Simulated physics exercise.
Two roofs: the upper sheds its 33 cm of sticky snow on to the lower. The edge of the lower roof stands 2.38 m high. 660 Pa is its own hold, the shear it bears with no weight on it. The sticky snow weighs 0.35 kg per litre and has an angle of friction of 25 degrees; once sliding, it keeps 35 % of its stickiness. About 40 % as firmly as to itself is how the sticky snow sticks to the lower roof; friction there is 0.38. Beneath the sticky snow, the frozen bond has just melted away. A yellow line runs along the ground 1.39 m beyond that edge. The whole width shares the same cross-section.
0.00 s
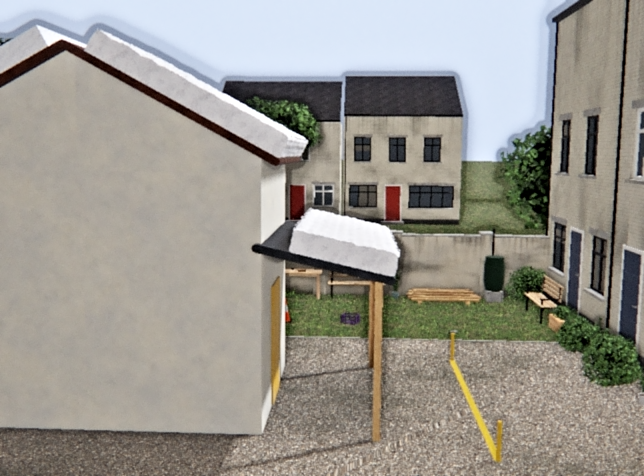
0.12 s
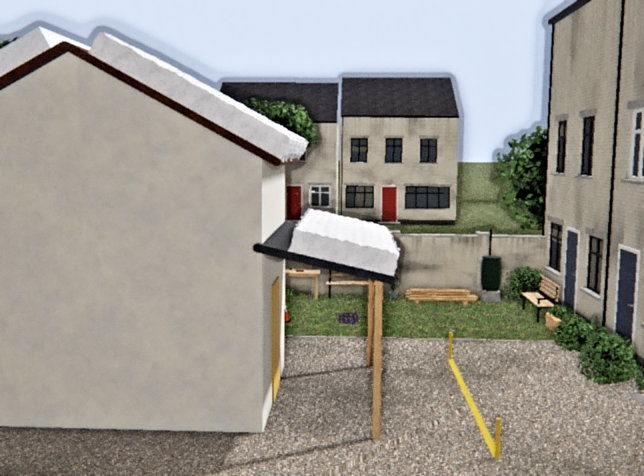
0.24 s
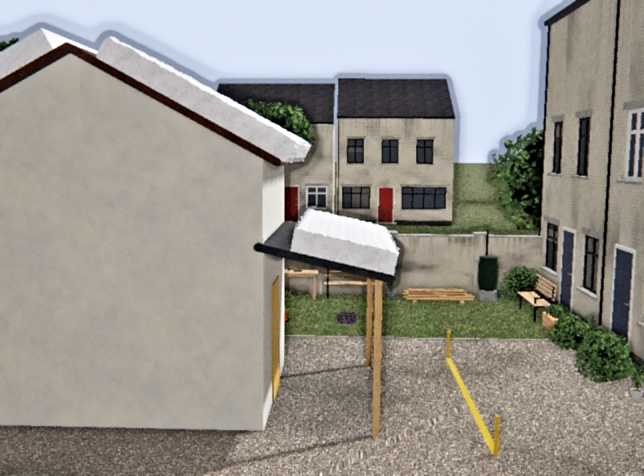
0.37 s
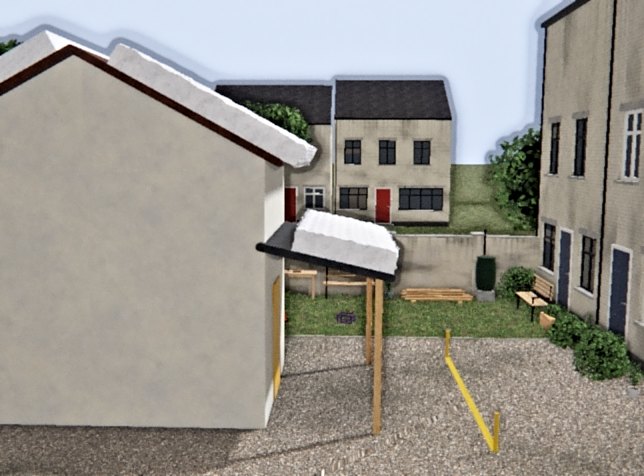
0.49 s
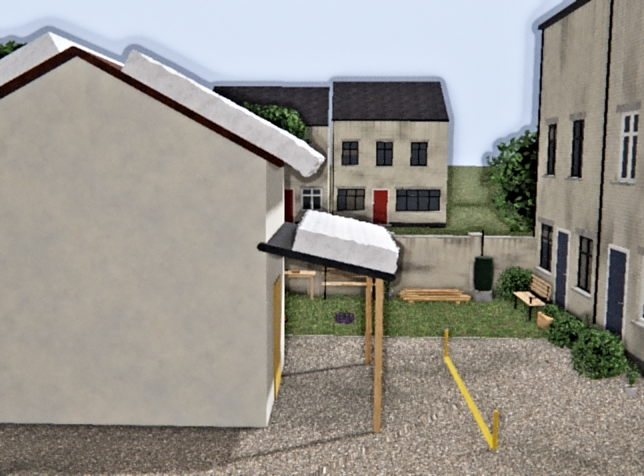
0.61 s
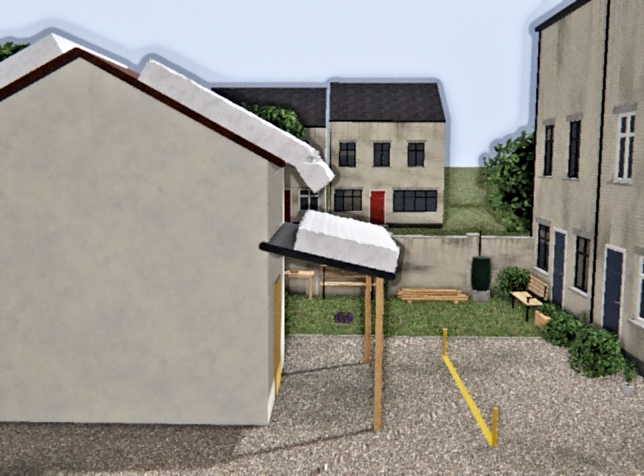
To begin with, a thick layer of snow lies on the sloping upper roof of a pale building, above a smaller snow-covered porch roof. The upper layer slides slowly down to the right, pushes out past the roof's edge, then bends downward and begins to crack above the lower roof.
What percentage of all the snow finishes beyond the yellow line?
About 55 %.
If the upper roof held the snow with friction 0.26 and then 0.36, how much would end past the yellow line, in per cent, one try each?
50 %, then 40 %.
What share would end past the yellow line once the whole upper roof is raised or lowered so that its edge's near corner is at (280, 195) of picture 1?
I'd put it at close to 45 percent.
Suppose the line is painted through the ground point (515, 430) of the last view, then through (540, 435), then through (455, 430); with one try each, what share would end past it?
I'd guess near 45 %, then near 40 %, and near 65 % on the last try.
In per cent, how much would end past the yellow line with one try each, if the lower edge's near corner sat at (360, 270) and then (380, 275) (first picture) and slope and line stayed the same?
First 40 per cent, second 50 per cent.
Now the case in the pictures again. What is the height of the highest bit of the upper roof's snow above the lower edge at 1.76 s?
At that moment the top of the snow is about 0.7 m above the lower edge.
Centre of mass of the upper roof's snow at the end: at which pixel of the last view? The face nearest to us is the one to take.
I'd put it at around pixel (562, 405).
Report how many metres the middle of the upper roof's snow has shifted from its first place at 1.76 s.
Straight-line shift: Around 4.8 m.
By 1.13 s, none is below the lower edge and 0 % is past the line.
By 1.76 s, 47 % is below the lower edge and 10 % is past the line.
By 2.38 s, 72 % is below the lower edge and 55 % is past the line.
By 3.00 s, 72 % is below the lower edge and 55 % is past the line.
By 3.10 s, at the end, 72 % is below the lower edge and 55 % is past the line.
